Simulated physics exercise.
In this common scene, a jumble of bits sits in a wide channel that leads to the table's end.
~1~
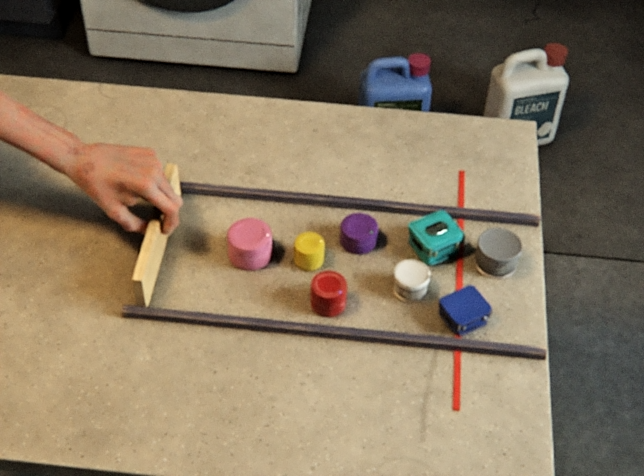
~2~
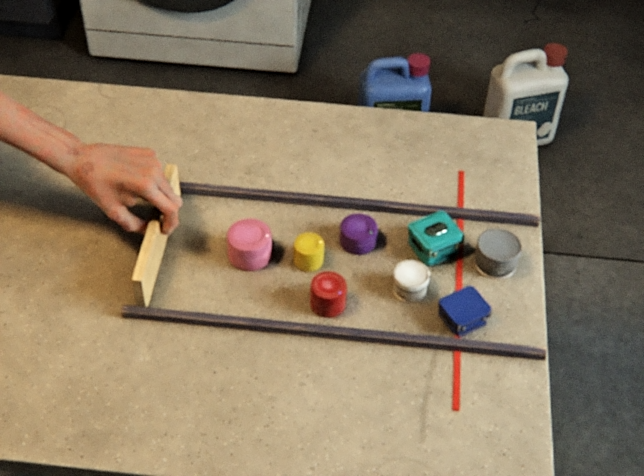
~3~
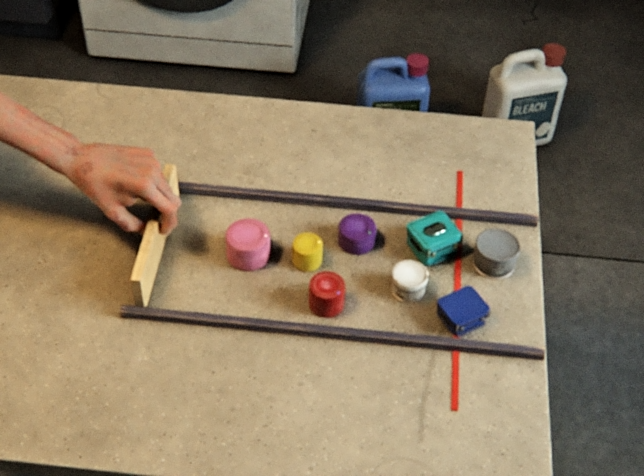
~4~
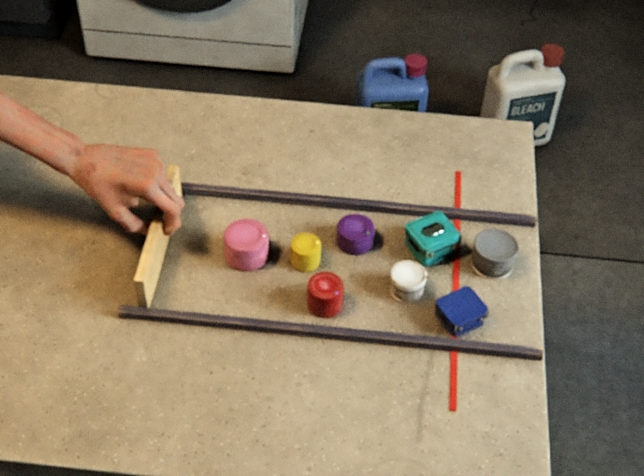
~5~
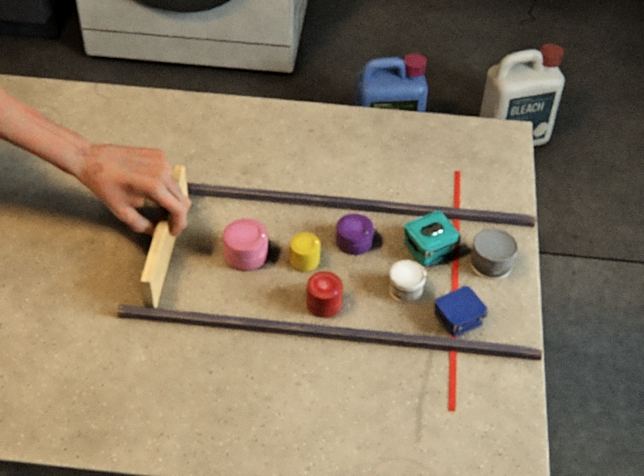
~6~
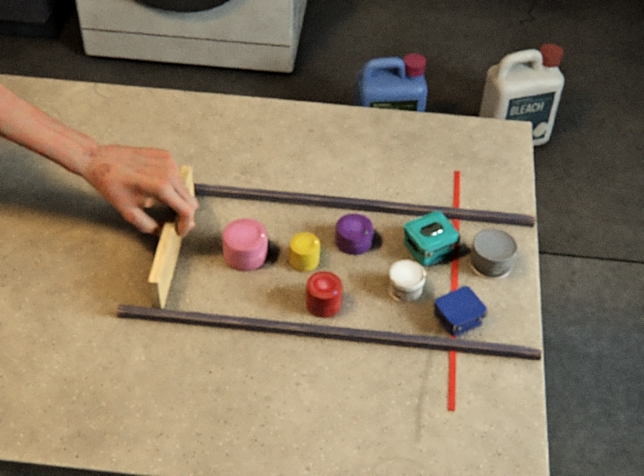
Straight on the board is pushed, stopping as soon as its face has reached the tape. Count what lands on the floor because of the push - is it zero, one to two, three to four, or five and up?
One to two lost.
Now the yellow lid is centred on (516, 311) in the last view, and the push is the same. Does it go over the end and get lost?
Then it drops off.
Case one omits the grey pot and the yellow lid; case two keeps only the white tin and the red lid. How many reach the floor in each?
Fallen: 0 in the first try, 1 in the other.
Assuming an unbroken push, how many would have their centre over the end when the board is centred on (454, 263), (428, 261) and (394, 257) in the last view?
It comes out as 1, then 0, then 0.
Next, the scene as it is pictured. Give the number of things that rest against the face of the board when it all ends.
It adds up to 3.
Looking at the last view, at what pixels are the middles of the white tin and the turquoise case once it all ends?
First at (500, 297); second at (515, 244).
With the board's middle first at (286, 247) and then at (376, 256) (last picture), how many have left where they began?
Tally: First 2; then 6.
Early on, none off yet; grey pot at rest near (493, 254); blue case at rest near (459, 312); turquoise case at rest near (430, 239).
A while later, none off yet; grey pot at rest near (493, 254); blue case at rest near (459, 312); turquoise case moving near (438, 237).
Finally, the number that fall off is one or two; lost, grey pot.
